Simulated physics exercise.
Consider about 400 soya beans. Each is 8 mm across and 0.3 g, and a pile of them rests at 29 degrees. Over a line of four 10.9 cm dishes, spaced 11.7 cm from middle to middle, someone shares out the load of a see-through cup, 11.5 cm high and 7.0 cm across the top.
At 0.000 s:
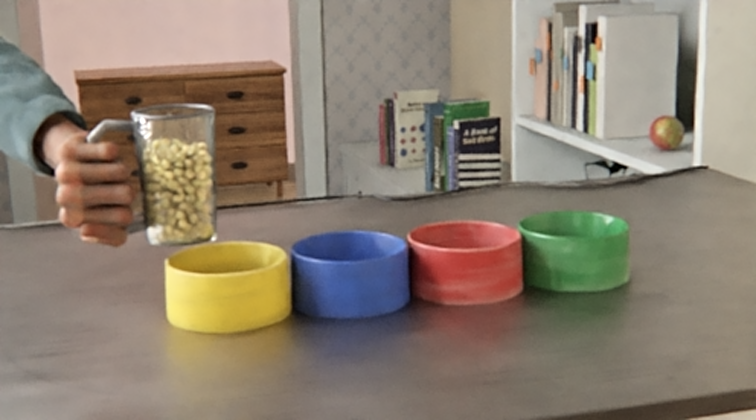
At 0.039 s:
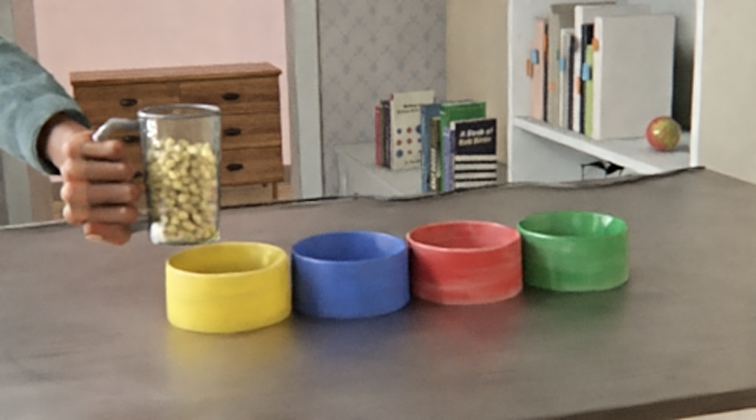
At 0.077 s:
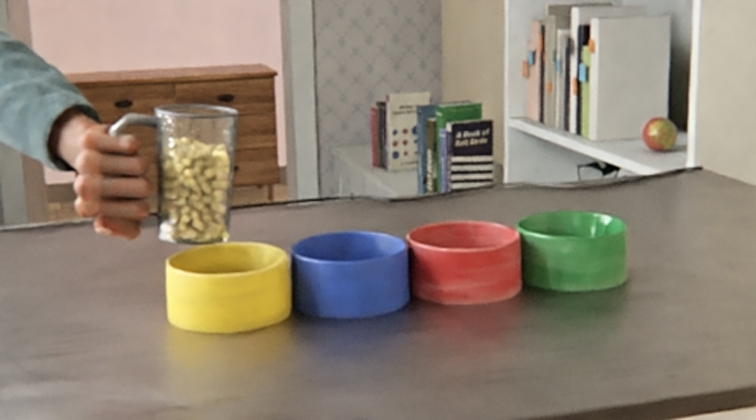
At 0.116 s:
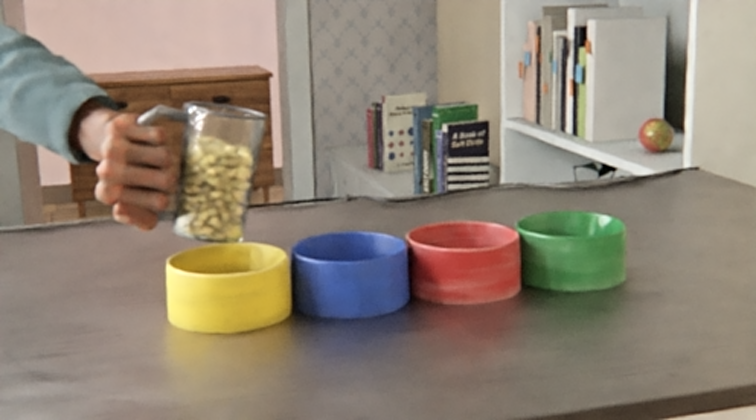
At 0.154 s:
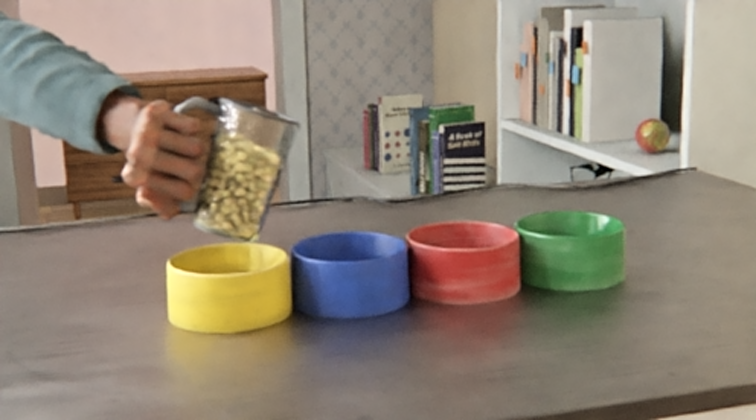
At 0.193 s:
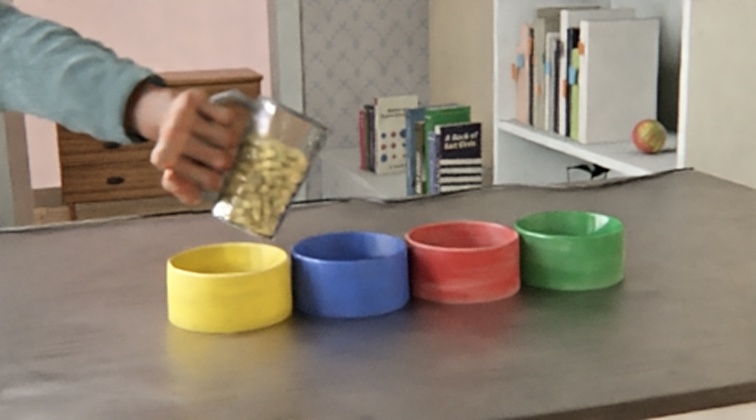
At the start, a hand at the left holds a clear cup of pale beans upright above a yellow dish, beside blue, red and green dishes on a dark table. The hand moves the cup slowly right, then steadily tilts it rightward as it travels, the beans still inside, toward the blue dish's side.
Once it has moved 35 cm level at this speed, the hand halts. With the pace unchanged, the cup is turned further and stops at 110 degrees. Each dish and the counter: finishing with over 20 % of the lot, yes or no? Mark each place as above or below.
Marks: Red below, blue below, green above, yellow below, counter above.
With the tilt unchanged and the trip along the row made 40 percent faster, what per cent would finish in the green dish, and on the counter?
In that case: Green 50, and counter 50.
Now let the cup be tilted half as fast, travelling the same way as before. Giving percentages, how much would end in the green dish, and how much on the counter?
Green 90, counter 10.
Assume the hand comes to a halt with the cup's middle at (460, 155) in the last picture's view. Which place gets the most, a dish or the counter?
Green.
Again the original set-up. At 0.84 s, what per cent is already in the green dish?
Some 35 in a hundred by then.
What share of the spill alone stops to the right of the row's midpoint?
About 100 %.
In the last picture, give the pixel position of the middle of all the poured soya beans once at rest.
I'd put it at about (645, 261).
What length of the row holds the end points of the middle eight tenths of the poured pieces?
That stretch comes to around 30 cm.
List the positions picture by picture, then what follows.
Cup at (178, 175), tilt 0 degrees, lip at (213, 109), moved 0.0 cm; middle of the pieces at (177, 187); yellow dish at (227, 258); blue dish at (349, 247); red dish at (464, 236); green dish at (573, 225), in the first picture.
Cup at (182, 175), tilt 1 degrees, lip at (219, 110), moved 0.4 cm; middle of the pieces at (181, 187), in the second picture.
Cup at (195, 174), tilt 5 degrees, lip at (236, 112), moved 1.5 cm; middle of the pieces at (193, 187), in the third picture.
Cup at (217, 173), tilt 12 degrees, lip at (264, 116), moved 3.5 cm; middle of the pieces at (213, 185), in the fourth picture.
Cup at (243, 171), tilt 20 degrees, lip at (296, 122), moved 5.8 cm; middle of the pieces at (238, 183), in the fifth picture.
Cup at (269, 169), tilt 28 degrees, lip at (328, 128), moved 8.2 cm; middle of the pieces at (262, 180); yellow dish at (228, 259); blue dish at (349, 247); red dish at (462, 235); green dish at (569, 225). The cup turns about 210 degrees a second and travels 62 cm a second, in the sixth picture.
After 0.42 s, tilt 76 degrees; cup holds 100 %.
Then, at 0.57 s, tilt 105 degrees; cup holds 95 %, green 5 %.
After 0.84 s, tilt 110 degrees; cup holds 15 %, green 35 %.
By 1.9 s all is still; red 0 %, blue 0 %, green 45 %, yellow 0 %, counter 55 %.
